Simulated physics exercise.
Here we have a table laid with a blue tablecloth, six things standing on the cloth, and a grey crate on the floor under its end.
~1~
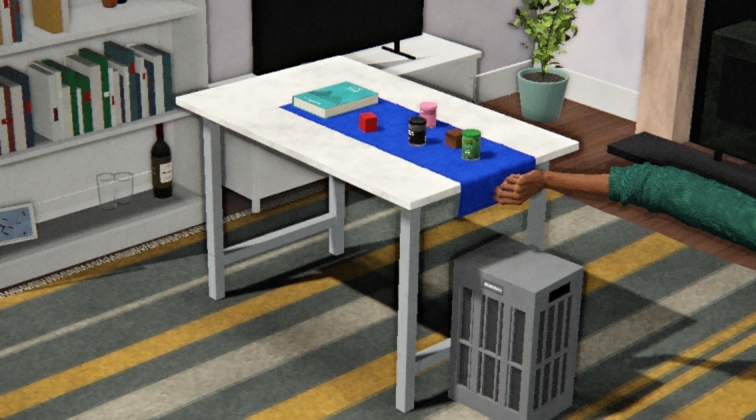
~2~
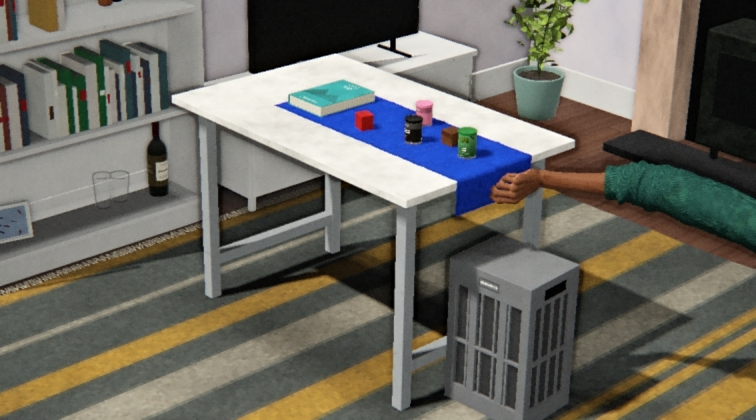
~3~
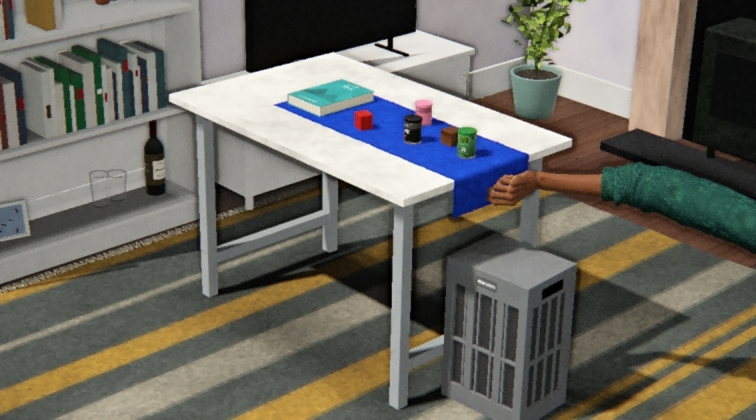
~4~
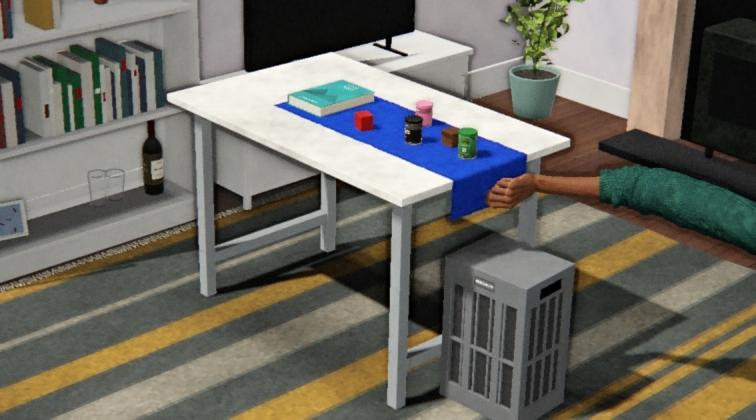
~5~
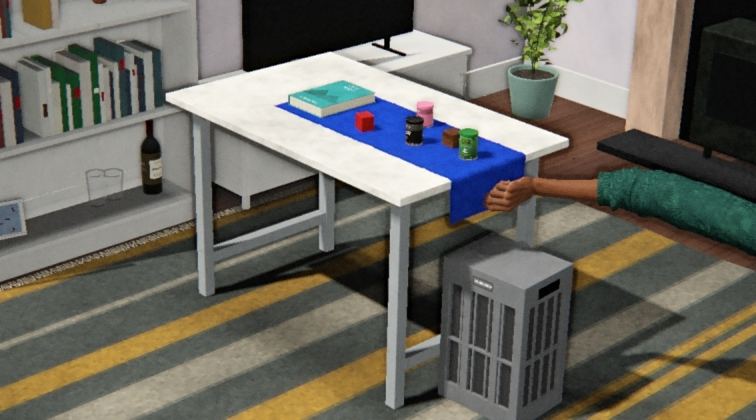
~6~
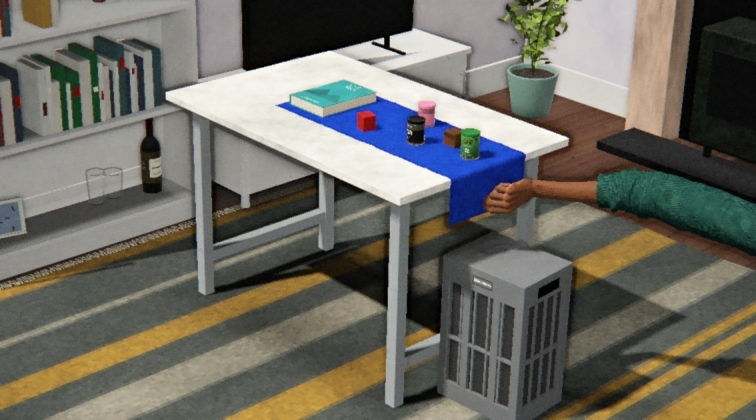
An arm in a green sleeve gripped the end of a blue cloth on a white table and tugged it down very slightly above a grey crate, the small cans and cubes barely shifting with it.
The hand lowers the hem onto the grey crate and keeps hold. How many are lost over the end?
It carries off one.
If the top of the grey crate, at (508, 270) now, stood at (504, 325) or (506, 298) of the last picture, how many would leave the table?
The count: 3 and 2.
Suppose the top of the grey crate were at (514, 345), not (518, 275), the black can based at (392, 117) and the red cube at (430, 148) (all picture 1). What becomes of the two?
The black can remains up; the red cube comes down.
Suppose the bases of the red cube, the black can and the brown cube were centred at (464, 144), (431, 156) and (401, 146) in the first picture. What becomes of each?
The red cube keeps its place on top, the black can does not fall, the brown cube survives.
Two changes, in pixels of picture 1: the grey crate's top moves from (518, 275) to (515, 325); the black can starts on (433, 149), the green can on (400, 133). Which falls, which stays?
The black can tumbles off, the green can remains up.
Soon after, hem on the crate; all still up.
After that, hem on the crate; green can gone.
In the end, hem on the crate; green can gone. The answer is one.
